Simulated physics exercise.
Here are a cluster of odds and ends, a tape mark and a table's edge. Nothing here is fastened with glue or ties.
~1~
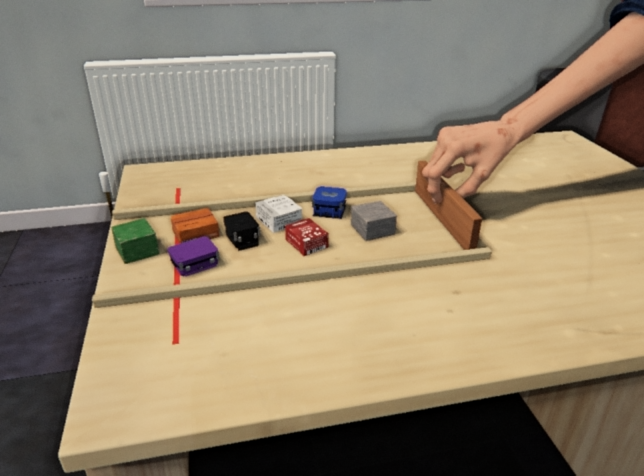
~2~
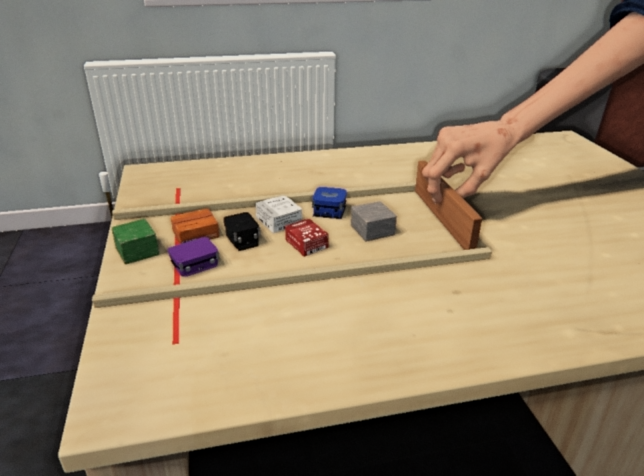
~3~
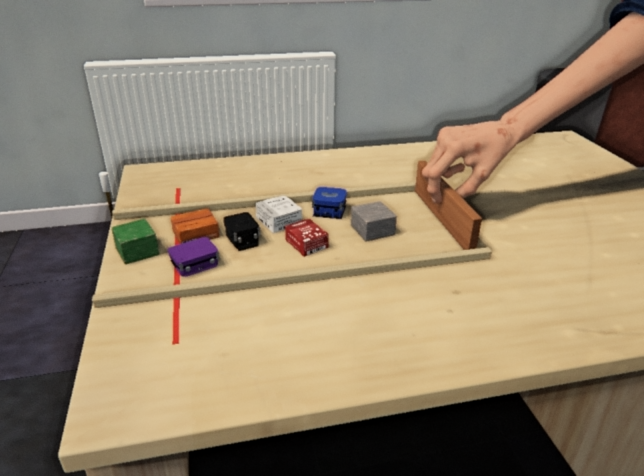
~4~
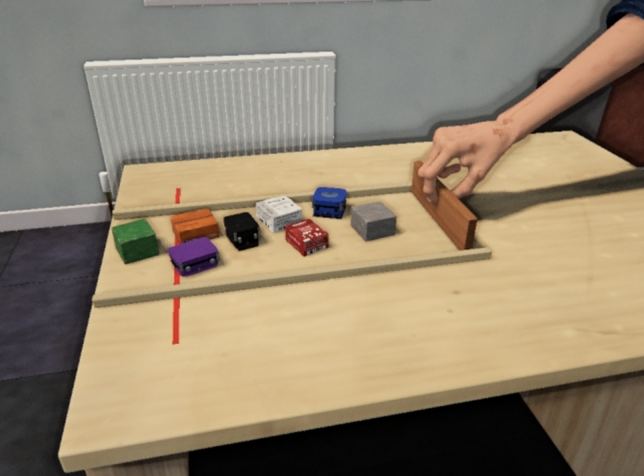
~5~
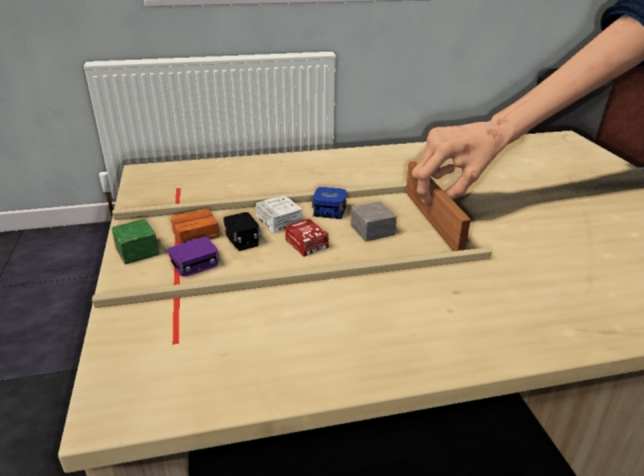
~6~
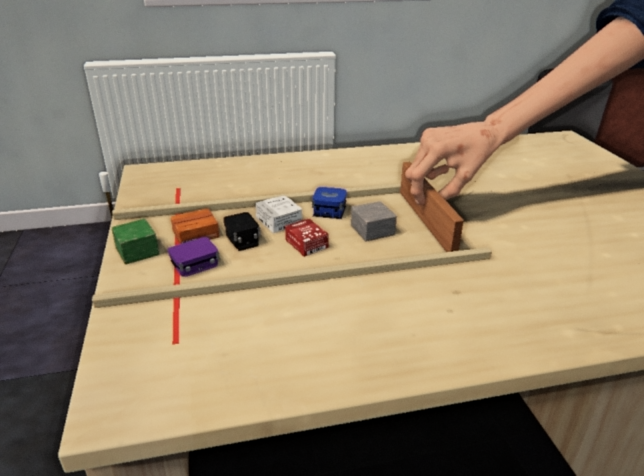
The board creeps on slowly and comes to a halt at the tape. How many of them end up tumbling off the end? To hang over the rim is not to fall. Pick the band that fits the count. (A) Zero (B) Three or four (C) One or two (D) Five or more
The answer is B.
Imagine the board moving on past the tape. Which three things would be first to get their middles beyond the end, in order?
In order: The green block, then the orange box, then the black case.
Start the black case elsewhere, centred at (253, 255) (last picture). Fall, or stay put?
Well, the black case keeps its place.
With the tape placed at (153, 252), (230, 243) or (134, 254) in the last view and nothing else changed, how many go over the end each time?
Respectively 5, 0 and 6.
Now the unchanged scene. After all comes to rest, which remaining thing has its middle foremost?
That's the purple case.
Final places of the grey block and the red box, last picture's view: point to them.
In order, first (158, 242), then (122, 255).
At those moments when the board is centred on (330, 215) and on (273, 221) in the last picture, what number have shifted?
By then 4, and later 8.
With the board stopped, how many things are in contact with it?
2 in contact.
Soon after, none off yet; green block at rest near (135, 241); purple case at rest near (194, 258); orange box at rest near (195, 227).
At rest, the number that fall off is three or four; fallen, black case, orange box and green block.
